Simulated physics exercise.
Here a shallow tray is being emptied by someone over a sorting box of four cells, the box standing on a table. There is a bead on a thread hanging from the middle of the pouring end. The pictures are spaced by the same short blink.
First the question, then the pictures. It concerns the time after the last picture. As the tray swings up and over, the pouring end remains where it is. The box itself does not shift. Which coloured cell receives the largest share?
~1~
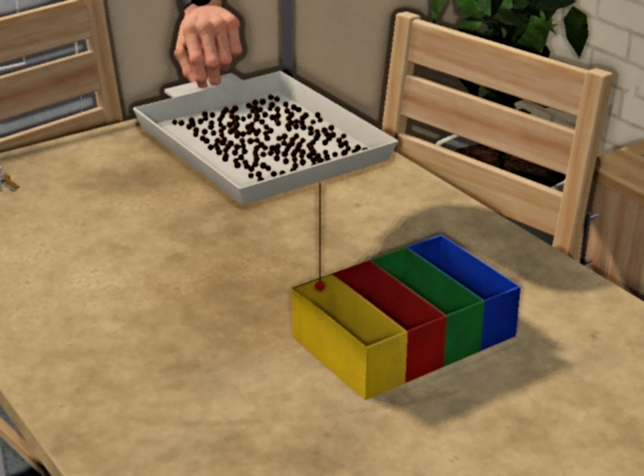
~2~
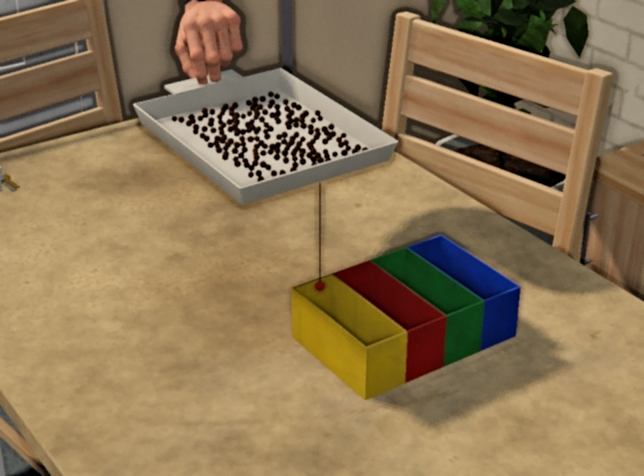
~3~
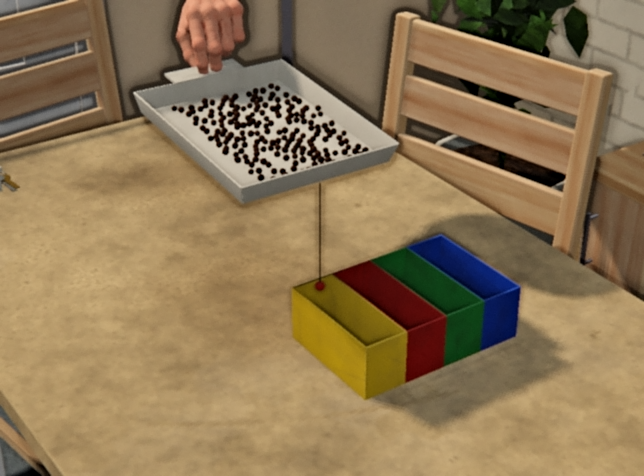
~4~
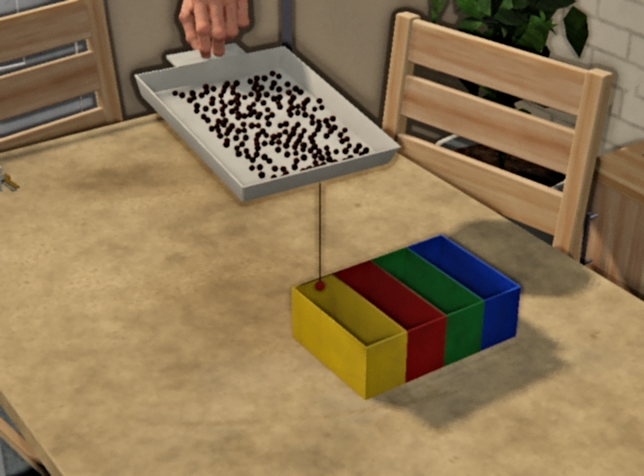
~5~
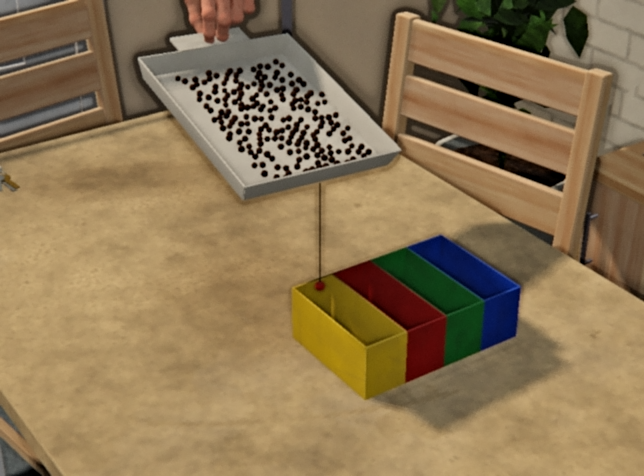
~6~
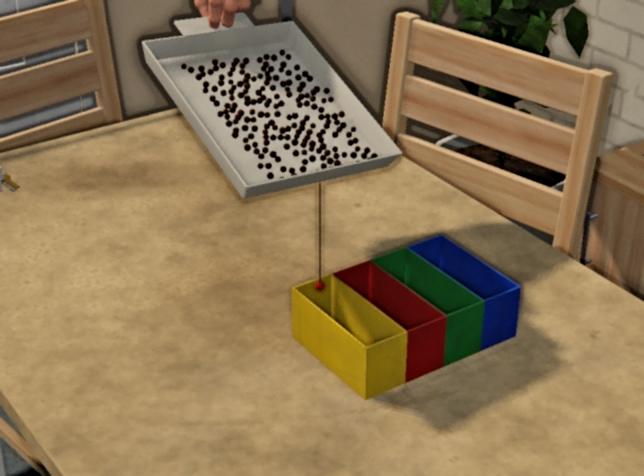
The red cell.
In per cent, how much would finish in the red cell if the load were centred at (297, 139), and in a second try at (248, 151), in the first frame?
Estimates in order: 50 percent, 40 percent.
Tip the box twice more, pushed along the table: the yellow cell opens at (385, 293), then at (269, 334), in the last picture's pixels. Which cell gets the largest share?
At the first place the cell in yellow, at the second blue.
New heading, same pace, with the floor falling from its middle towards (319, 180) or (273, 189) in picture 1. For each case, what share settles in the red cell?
First some 30, then 0 per cent.
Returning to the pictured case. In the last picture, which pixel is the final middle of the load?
Last view, resting centre - approx. (403, 345).
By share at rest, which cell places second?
The answer is green.
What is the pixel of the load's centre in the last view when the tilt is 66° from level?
(354, 164).
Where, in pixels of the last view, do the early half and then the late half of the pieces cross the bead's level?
Half one: (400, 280), half two: (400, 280).
Just after the last frame, tray tipped steeply; the larger part on the tray; just a few in the red cell; about a tenth falling or outside the box.
A moment on, tray tipped past a quarter turn; about a tenth on the tray; roughly a quarter in the red cell; roughly a quarter in the green cell; about a tenth in the yellow cell; roughly a third falling or outside the box.
Further on, tray tipped past a quarter turn; roughly half in the red cell; roughly a third in the green cell; roughly a quarter in the yellow cell; just a few in the blue cell; just a few falling or outside the box.
When it is over, tray tipped past a quarter turn; roughly half in the red cell; roughly a third in the green cell; roughly a quarter in the yellow cell; just a few in the blue cell; just a few outside the box.
